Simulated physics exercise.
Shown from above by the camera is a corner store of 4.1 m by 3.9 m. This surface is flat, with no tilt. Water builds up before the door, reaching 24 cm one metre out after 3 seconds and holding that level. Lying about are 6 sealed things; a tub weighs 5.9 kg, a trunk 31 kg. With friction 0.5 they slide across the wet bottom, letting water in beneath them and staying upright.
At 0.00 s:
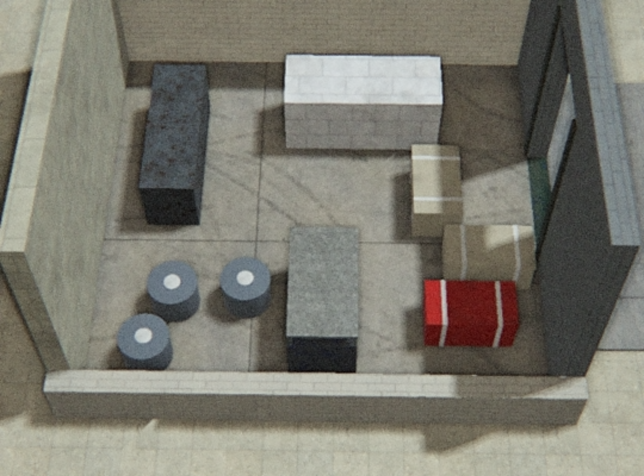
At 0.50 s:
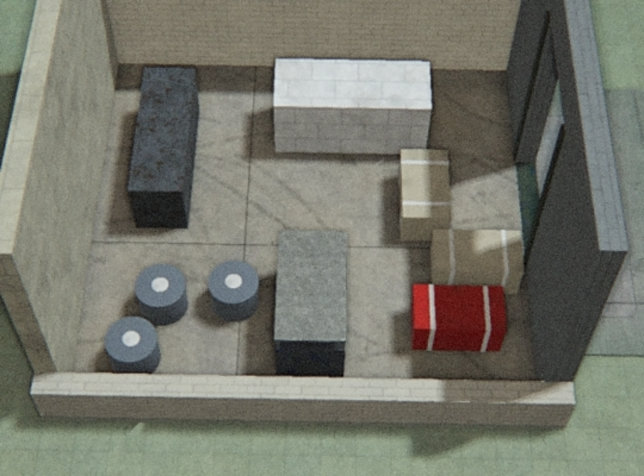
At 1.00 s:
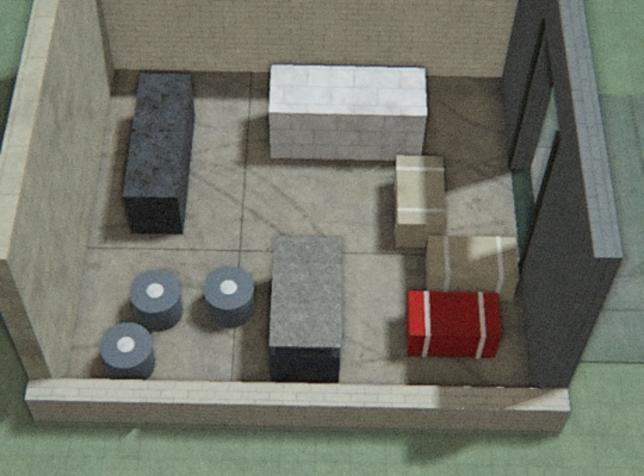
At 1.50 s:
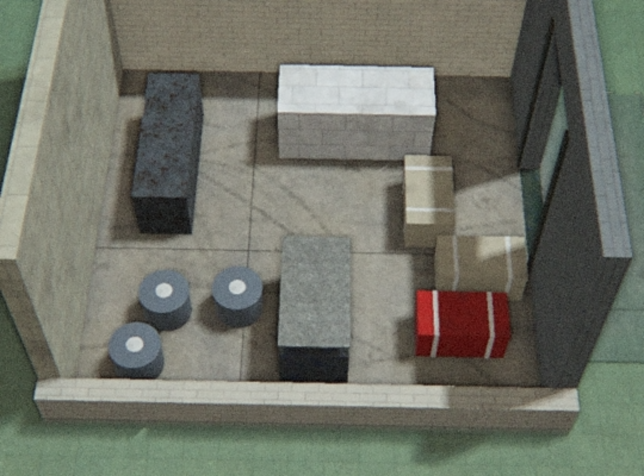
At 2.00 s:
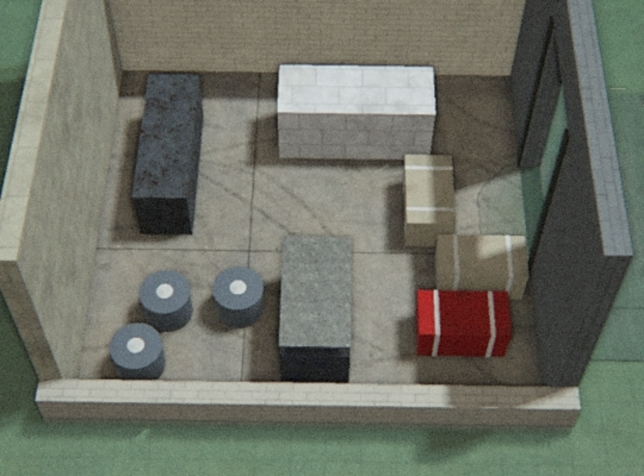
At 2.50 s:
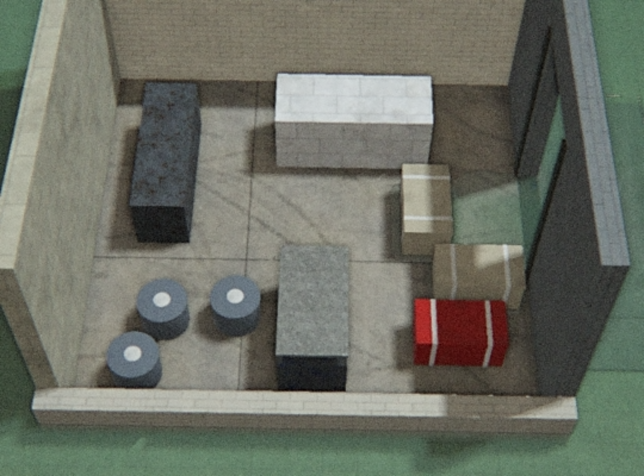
Corner store seen from above, with green water spreading outside and seeping in at the right doorway while the red trunk stays still.
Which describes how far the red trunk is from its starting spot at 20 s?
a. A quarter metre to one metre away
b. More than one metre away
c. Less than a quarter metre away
(a) A quarter metre to one metre away.
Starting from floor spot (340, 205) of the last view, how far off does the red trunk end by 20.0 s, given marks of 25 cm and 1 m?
In that run it wanders far off.
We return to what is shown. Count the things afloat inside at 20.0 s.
Tally: 6 of them.
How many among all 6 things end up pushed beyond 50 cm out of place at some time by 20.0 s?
The number is 5.
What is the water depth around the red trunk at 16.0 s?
Somewhere close to 14 cm.
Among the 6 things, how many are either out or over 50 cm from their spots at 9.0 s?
The number I get is 2.
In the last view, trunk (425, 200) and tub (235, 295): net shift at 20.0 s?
First 250 cm, then 30 cm.
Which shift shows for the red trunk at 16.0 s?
About 30 cm out of place.
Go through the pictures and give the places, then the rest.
The first frame shows the red trunk at (472, 303) rests on the ground; water covers 0.0 m2; 0 of 6 have shifted.
The second frame shows the red trunk at (460, 307) rests on the ground; 0.0 m2 under water; 0 of 6 have shifted.
The third frame shows the red trunk at (455, 314), on the bottom; water covers 0.0 m2; 0 of 6 have shifted.
The fourth frame shows the red trunk at (463, 314) rests on the ground; 0.0 m2 under water; 0 of 6 have shifted.
The fifth frame shows the red trunk at (464, 313) rests on the ground; water covers 0.3 m2; 0 of 6 have shifted.
The sixth frame shows the red trunk at (461, 322) rests on the ground; water covers 0.9 m2; 0 of 6 have shifted.
After 4.0 s the red trunk is near (461, 322), 0.0 m from its start, aground; 0 afloat.
After 9.0 s the red trunk is near (461, 322), 0.0 m from its start, aground; 3 afloat.
After 16.0 s the red trunk is near (479, 298), 0.3 m from its start, afloat; 6 afloat.
After 20.0 s the red trunk is near (427, 283), 0.5 m from its start, afloat; 6 afloat.
